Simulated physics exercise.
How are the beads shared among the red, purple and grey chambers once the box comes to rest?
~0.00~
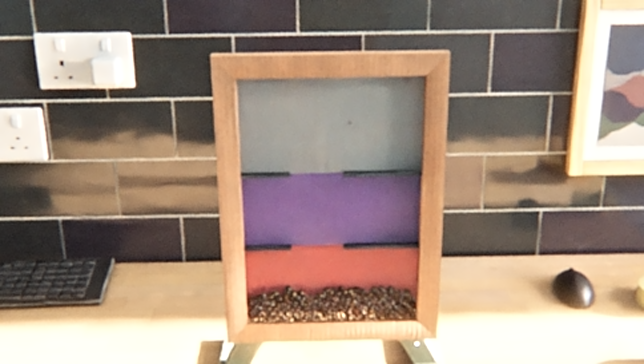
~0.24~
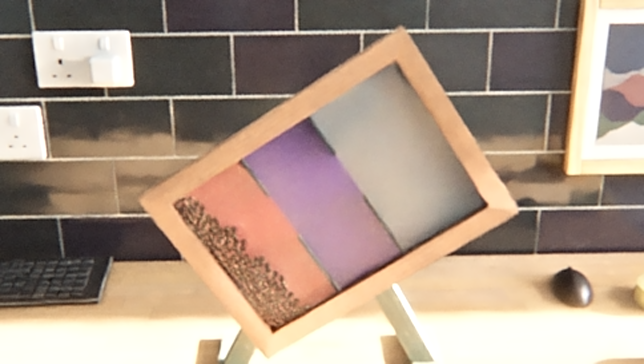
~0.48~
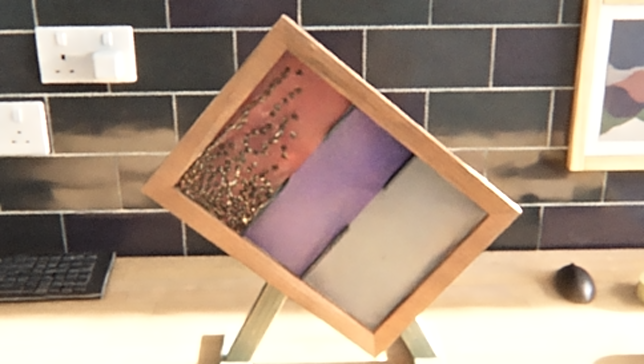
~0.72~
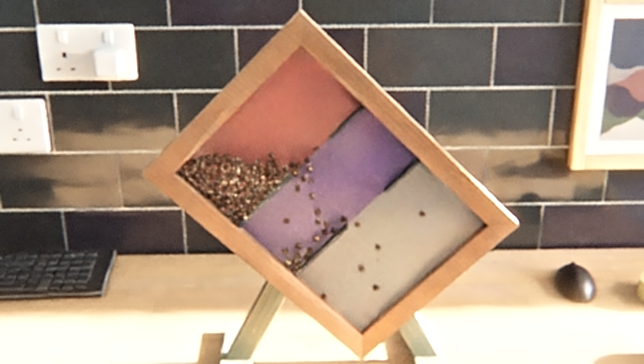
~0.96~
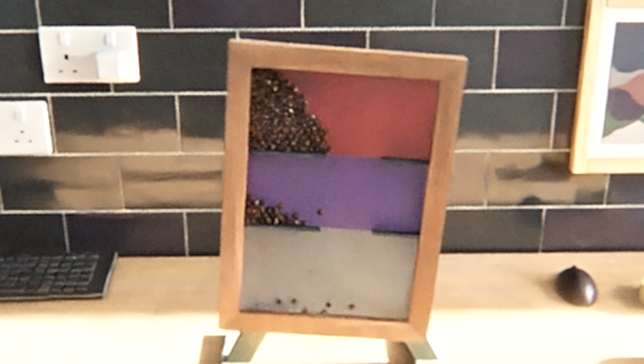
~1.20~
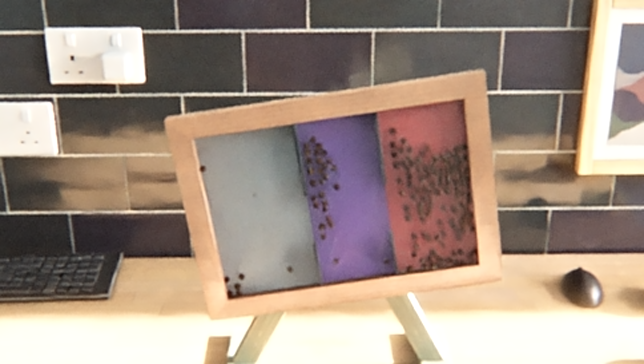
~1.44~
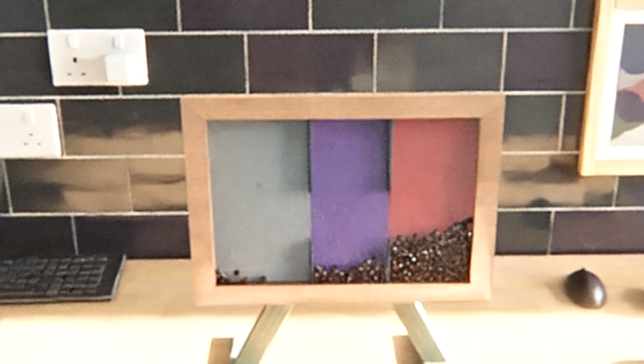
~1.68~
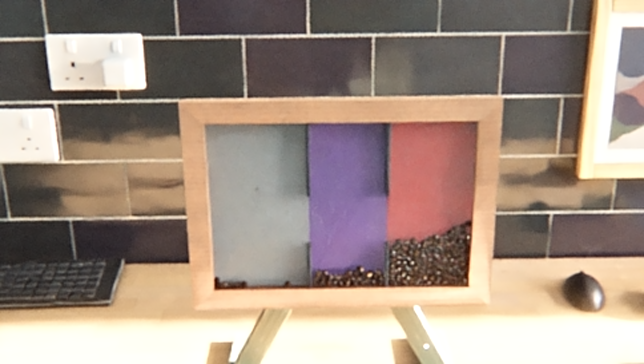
The red chamber holds plenty of the beads, well over half of them. The purple chamber has a smaller part, and the grey one has hardly any.
